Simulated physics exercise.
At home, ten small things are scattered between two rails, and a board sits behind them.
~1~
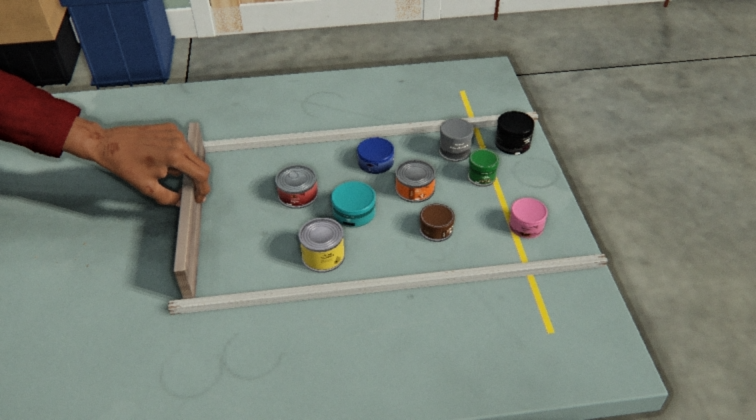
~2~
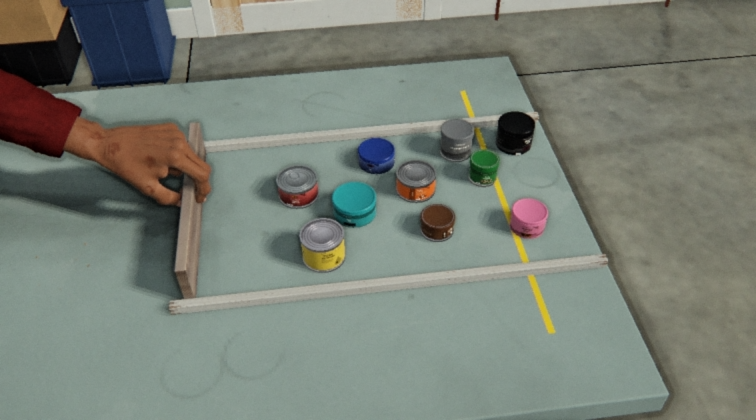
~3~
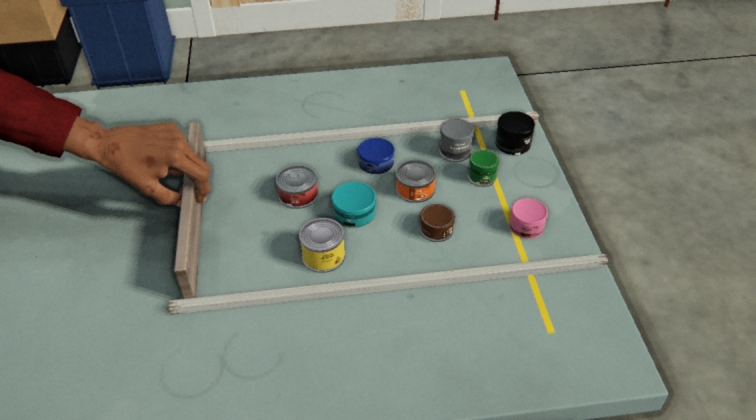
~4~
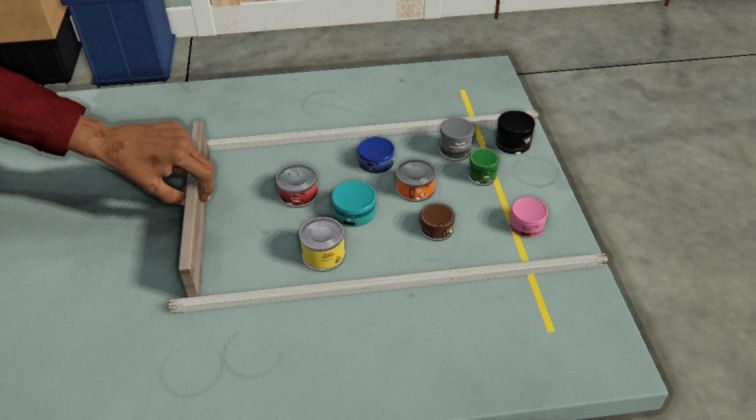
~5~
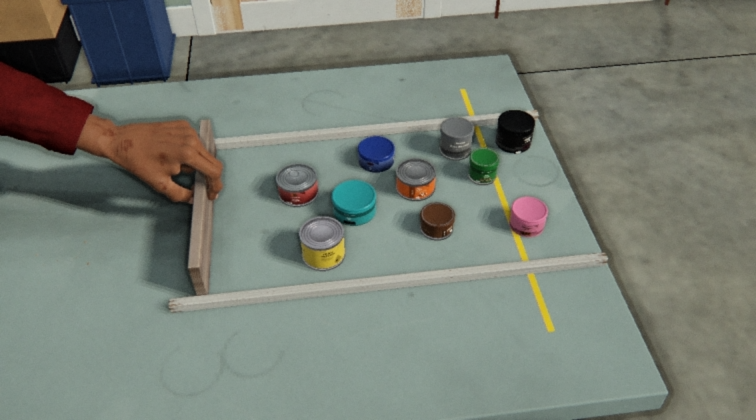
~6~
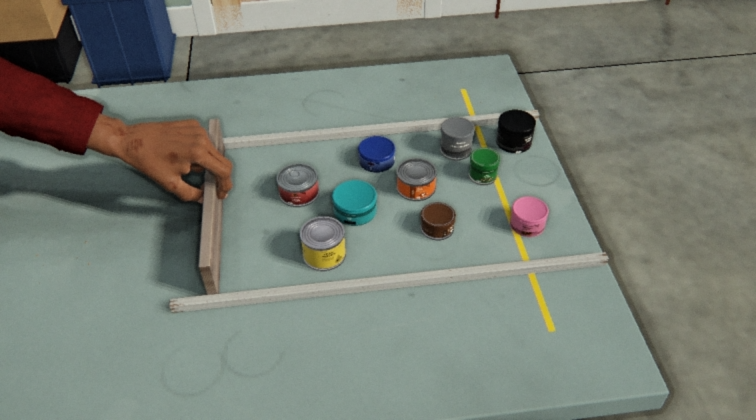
We see a hand holding a wooden board behind ten small, colourful lidded containers scattered between two pale rails on a table. The board stays still at first, then the hand slides it slightly right, while the containers remain in place.
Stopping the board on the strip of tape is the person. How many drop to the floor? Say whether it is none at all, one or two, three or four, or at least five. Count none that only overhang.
I reckon the number that spills over the end lands at one or two.
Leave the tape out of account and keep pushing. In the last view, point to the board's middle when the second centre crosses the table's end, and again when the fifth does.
First about (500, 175), next about (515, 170).
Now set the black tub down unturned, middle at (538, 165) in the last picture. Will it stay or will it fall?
From that start, the object then does not stay.
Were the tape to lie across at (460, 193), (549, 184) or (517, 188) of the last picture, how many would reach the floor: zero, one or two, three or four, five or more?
Taking the places one by one, it comes to none; at least five; three or four.
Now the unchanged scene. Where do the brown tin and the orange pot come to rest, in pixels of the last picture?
First at (559, 207); second at (551, 171).
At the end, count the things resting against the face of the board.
At rest, 4 are in contact.
A little later, none off yet; black tub at rest near (515, 132); pink tub at rest near (529, 217); green pot at rest near (484, 167).
Next, none off yet; black tub at rest near (515, 132); pink tub at rest near (529, 217); green pot shifted a little near (496, 164).
When it is over, the number that fall off is one or two; down, black tub.
